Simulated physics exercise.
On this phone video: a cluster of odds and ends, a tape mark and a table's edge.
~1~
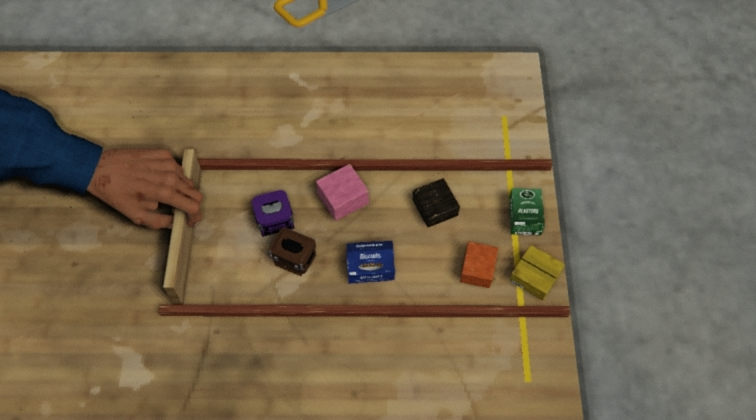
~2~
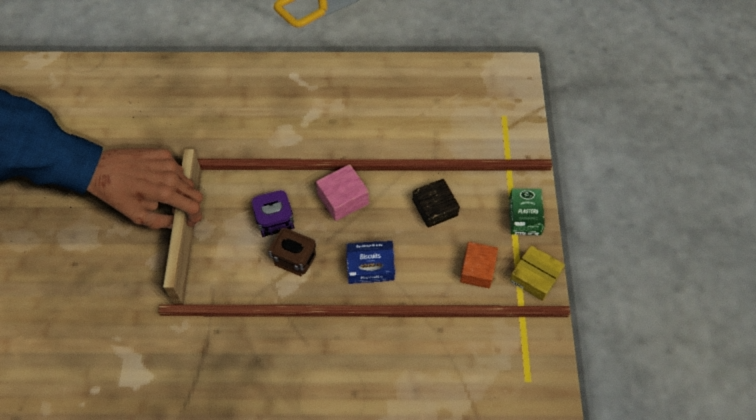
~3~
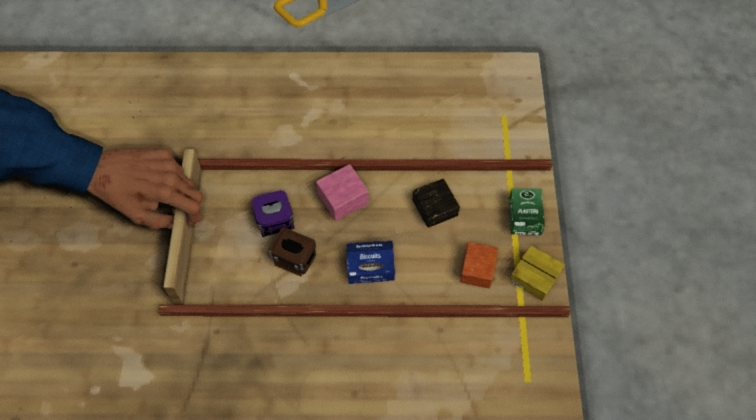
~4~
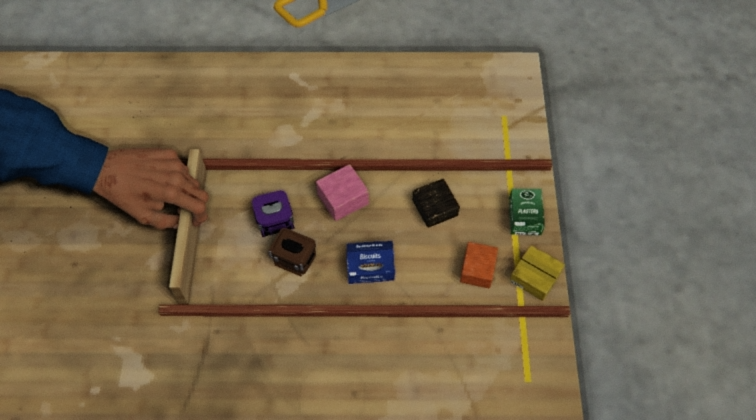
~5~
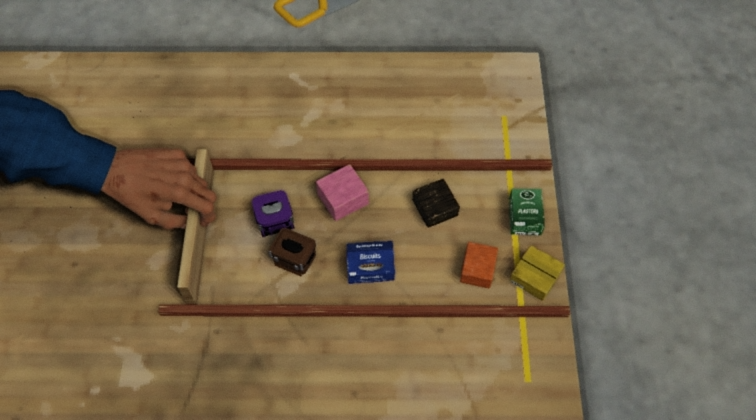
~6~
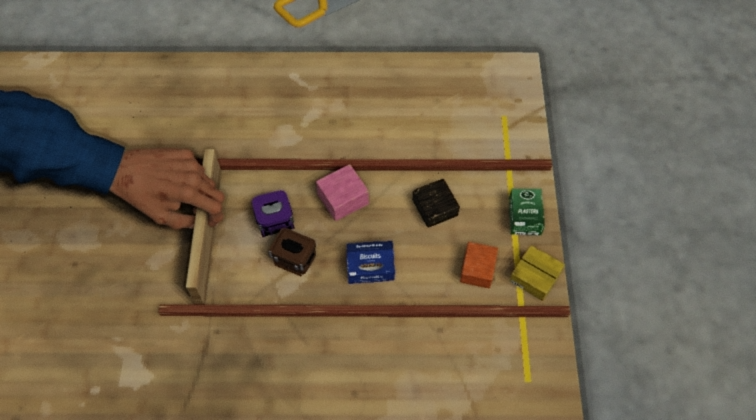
A hand slides a wooden board slightly right toward scattered small boxes and blocks.
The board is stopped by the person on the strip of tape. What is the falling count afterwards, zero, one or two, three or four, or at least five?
Afterwards the falling count is at least five.
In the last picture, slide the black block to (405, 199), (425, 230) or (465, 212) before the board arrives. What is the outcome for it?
One after another: It is gone, then is gone, then is gone.
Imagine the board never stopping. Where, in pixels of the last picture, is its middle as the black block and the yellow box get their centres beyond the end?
Approx. (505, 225) for the first, approx. (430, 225) for the second.
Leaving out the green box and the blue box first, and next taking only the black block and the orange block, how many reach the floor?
Fallen: 2, and 3 in the other try.
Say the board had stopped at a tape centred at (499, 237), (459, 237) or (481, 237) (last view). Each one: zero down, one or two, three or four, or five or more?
Counting what would fall each time, I get 3 or 4; one to two; either three or four.
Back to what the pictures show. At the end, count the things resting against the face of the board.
Contact count: 3.
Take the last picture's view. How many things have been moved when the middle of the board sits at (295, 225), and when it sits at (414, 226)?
First 3, then 7.
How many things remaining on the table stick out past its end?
The tally is 0.
Soon after, none off yet; yellow box at rest near (537, 273); green box at rest near (527, 211); orange block at rest near (479, 265).
At rest, the number that fall off is five or more; fallen, blue box, black block, orange block, green box and yellow box.
